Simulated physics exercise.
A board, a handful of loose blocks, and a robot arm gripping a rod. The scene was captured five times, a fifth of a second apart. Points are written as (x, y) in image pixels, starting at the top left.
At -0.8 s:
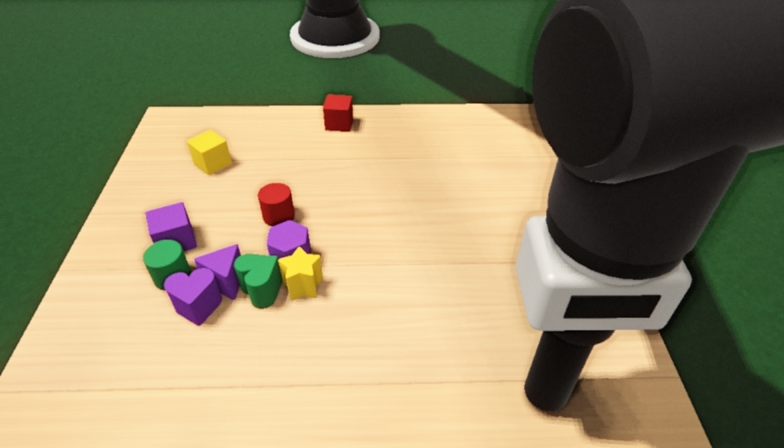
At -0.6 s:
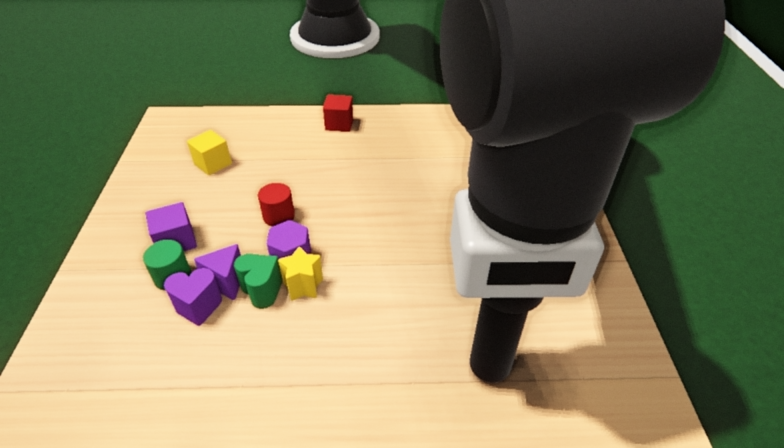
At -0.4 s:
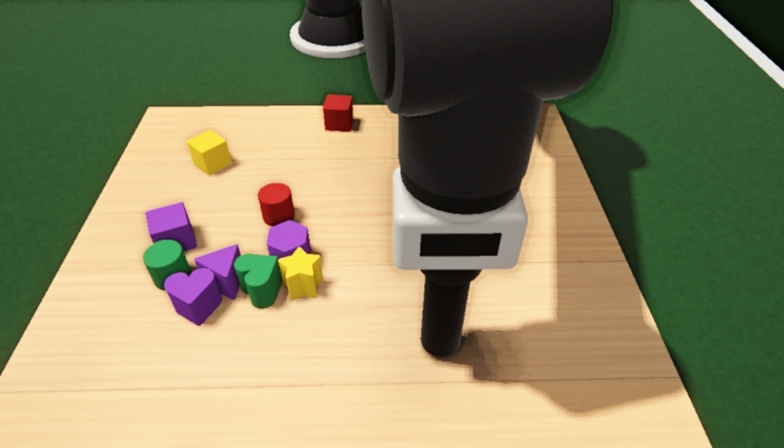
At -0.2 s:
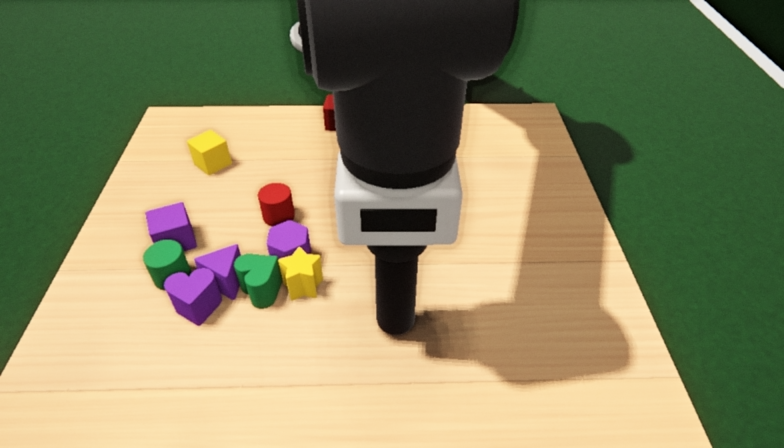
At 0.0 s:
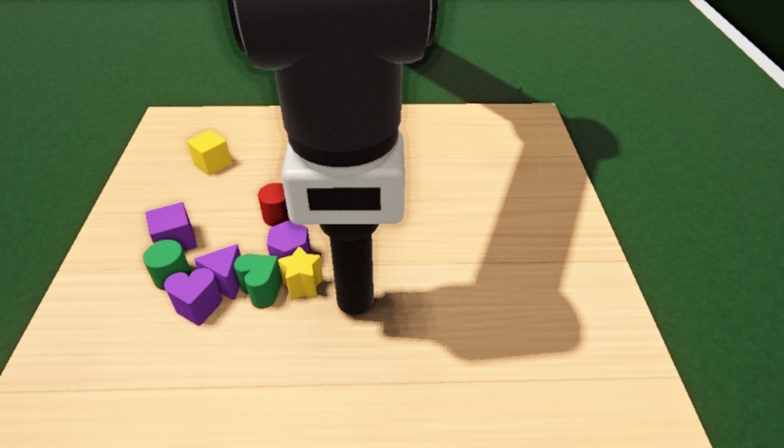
In this clip, a black robot arm holding a dark rod moves steadily leftward and slightly away across a wooden table, nearing the yellow star block beside a cluster of purple, green and red blocks, which all stay still.
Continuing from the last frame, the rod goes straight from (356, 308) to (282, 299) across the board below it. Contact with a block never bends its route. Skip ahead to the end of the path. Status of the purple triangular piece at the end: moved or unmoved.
Its place changes.
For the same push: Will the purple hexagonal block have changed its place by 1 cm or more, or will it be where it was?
That one moves away.
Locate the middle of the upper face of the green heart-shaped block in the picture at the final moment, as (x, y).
At (231, 252).
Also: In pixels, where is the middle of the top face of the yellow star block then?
At roughly (270, 251).
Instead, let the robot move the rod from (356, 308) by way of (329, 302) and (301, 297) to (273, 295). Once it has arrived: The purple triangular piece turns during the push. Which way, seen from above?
My answer: Anticlockwise.
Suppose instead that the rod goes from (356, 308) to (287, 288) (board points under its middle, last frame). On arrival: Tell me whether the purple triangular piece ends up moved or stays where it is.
At the moment the path ends, the purple triangular piece no longer stands where it did.
The first path, step by step. Halfway along, rod at (317, 297); yellow star block at (291, 259), turned 25° clockwise.
At the end, rod at (280, 293); purple triangular piece at (191, 255), turned 30° anticlockwise; green heart-shaped block at (231, 252), turned 20° anticlockwise; purple hexagonal block at (285, 227), turned 20° clockwise; yellow star block at (270, 251), turned 60° clockwise.
